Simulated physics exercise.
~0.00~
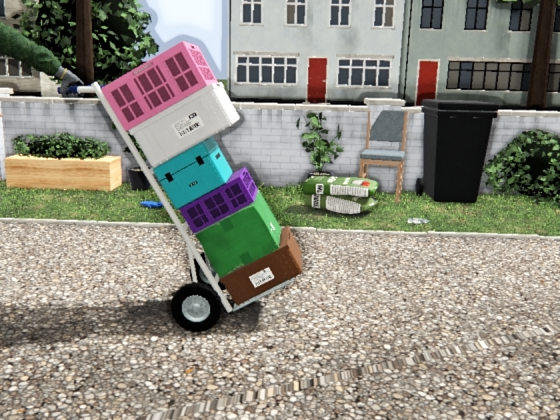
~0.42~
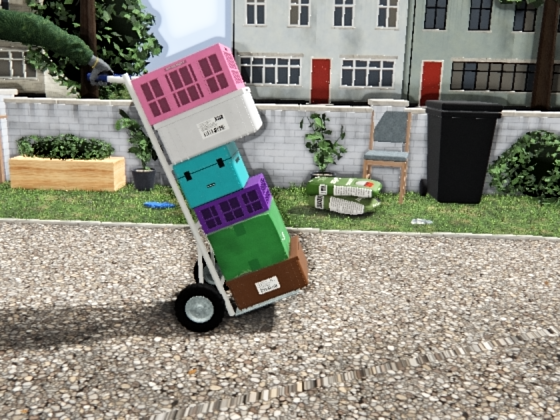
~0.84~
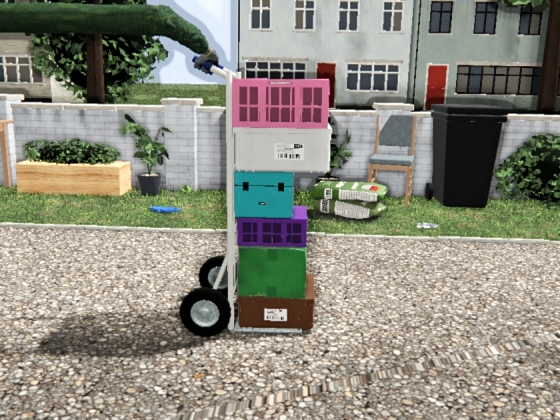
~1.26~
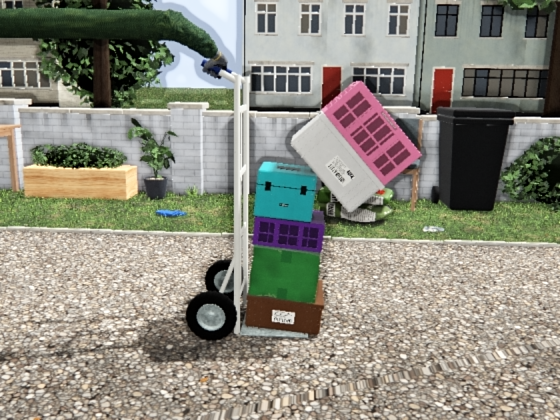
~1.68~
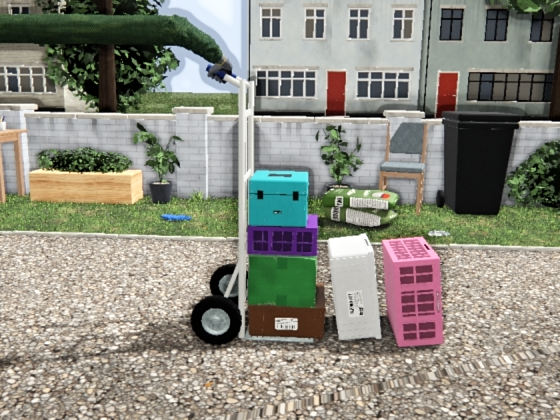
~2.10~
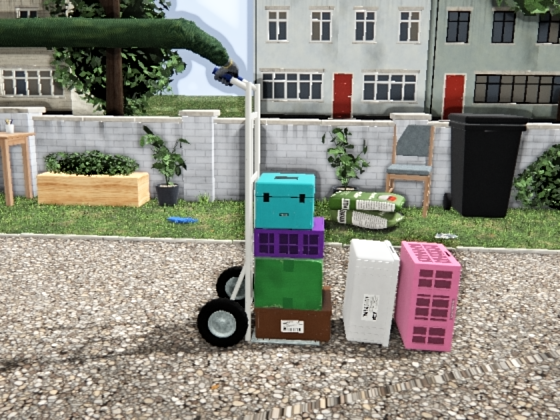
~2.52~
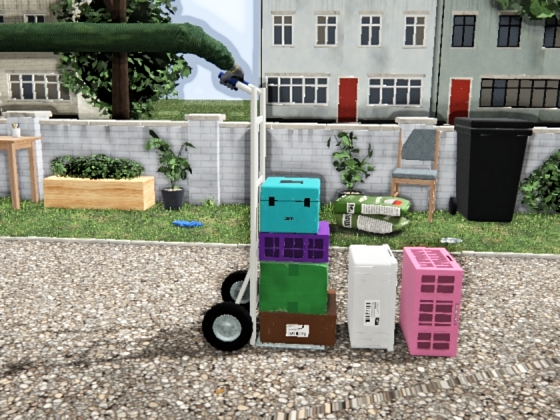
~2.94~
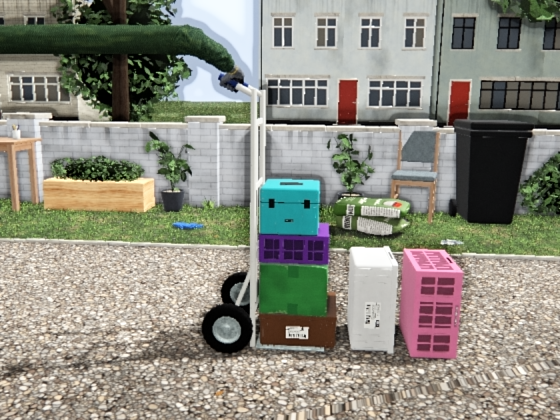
To begin with, a white hand truck leans back to the left on a pebbled surface, carrying a tall stack of six boxes and crates, while a green-sleeved arm grips its handle. The arm swings the truck forward until it stands upright. As it stops, the pink crate and white tote at the top tip off together to the right. They drop to the ground and land on end, side by side, beside the truck. The turquoise toolbox, purple crate, green box and brown tote remain stacked, and everything ends at rest with the arm still at the handle.
